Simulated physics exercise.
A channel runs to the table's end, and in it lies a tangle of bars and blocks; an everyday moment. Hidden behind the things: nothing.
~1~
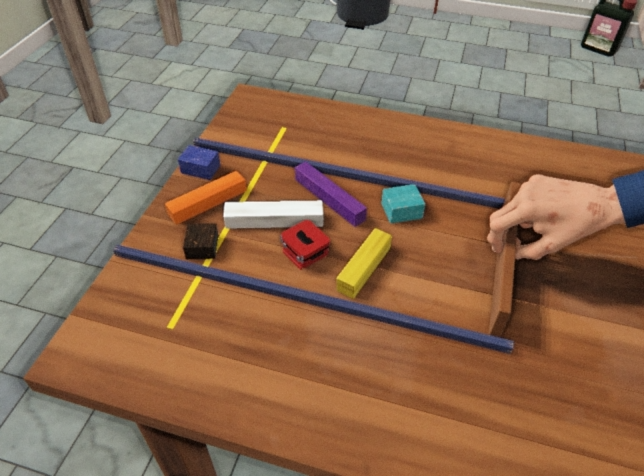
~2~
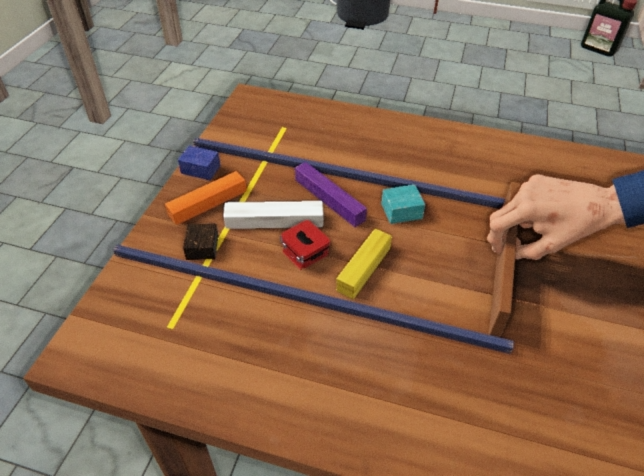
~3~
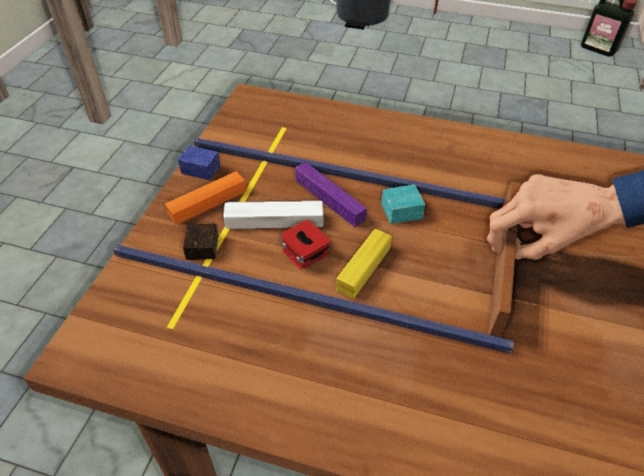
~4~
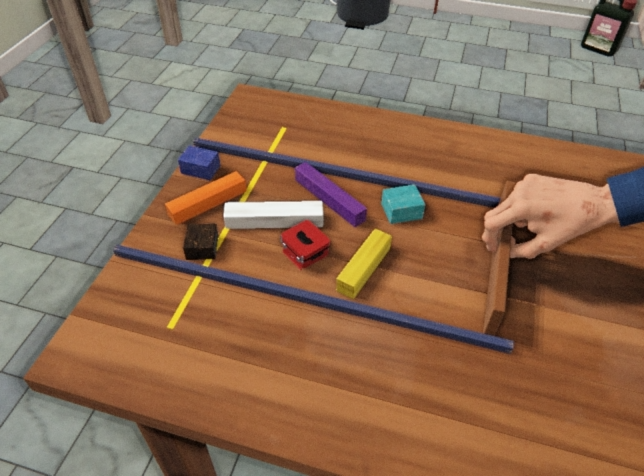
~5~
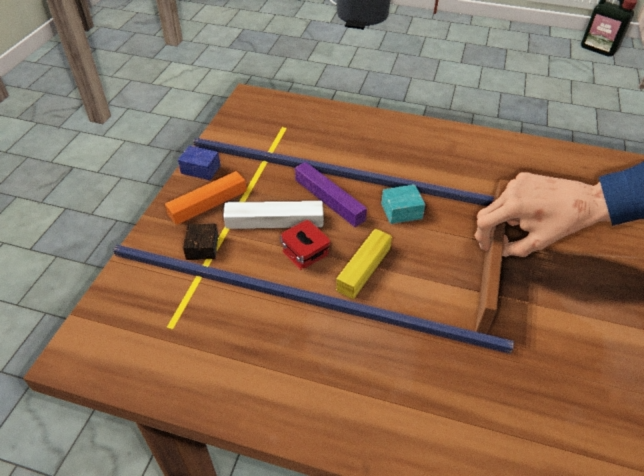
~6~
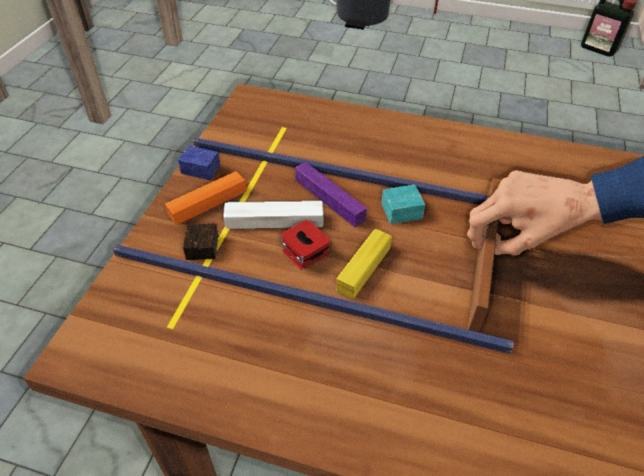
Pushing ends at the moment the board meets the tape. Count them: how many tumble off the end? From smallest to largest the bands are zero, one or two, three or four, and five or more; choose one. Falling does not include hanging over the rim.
The right band is zero.
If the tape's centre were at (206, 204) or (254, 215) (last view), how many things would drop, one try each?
It would be 4 and 0.
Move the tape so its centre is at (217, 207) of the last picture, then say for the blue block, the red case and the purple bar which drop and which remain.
What happens: The blue block goes down, the red case does not come off, the purple bar does not come off.
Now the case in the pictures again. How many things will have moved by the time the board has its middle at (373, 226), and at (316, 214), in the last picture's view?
Note: First position 2; second position 5.
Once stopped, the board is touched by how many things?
The answer is 3.
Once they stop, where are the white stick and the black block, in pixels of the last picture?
Near (173, 206) and (146, 235).
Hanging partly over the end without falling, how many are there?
3 is the number.
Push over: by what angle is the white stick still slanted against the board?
The angle is some 50°.
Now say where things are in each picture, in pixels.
In the first frame, blue block (200, 162); orange stick (207, 197); black block (201, 241); board (506, 255); tape (237, 211).
In the second frame, orange stick (207, 197); turquoise block (403, 204).
In the third frame, black block (201, 242); board (506, 255).
In the fourth frame, blue block (200, 163); purple bar (330, 193).
In the fifth frame, orange stick (207, 197); yellow stick (365, 263).
In the sixth frame, blue block (200, 163); orange stick (207, 197); black block (201, 242); board (486, 250); tape (237, 211).
A little later, none off yet; blue block at rest near (200, 163); orange stick at rest near (207, 197); black block at rest near (201, 242).
When it is over, the number that fall off is zero.
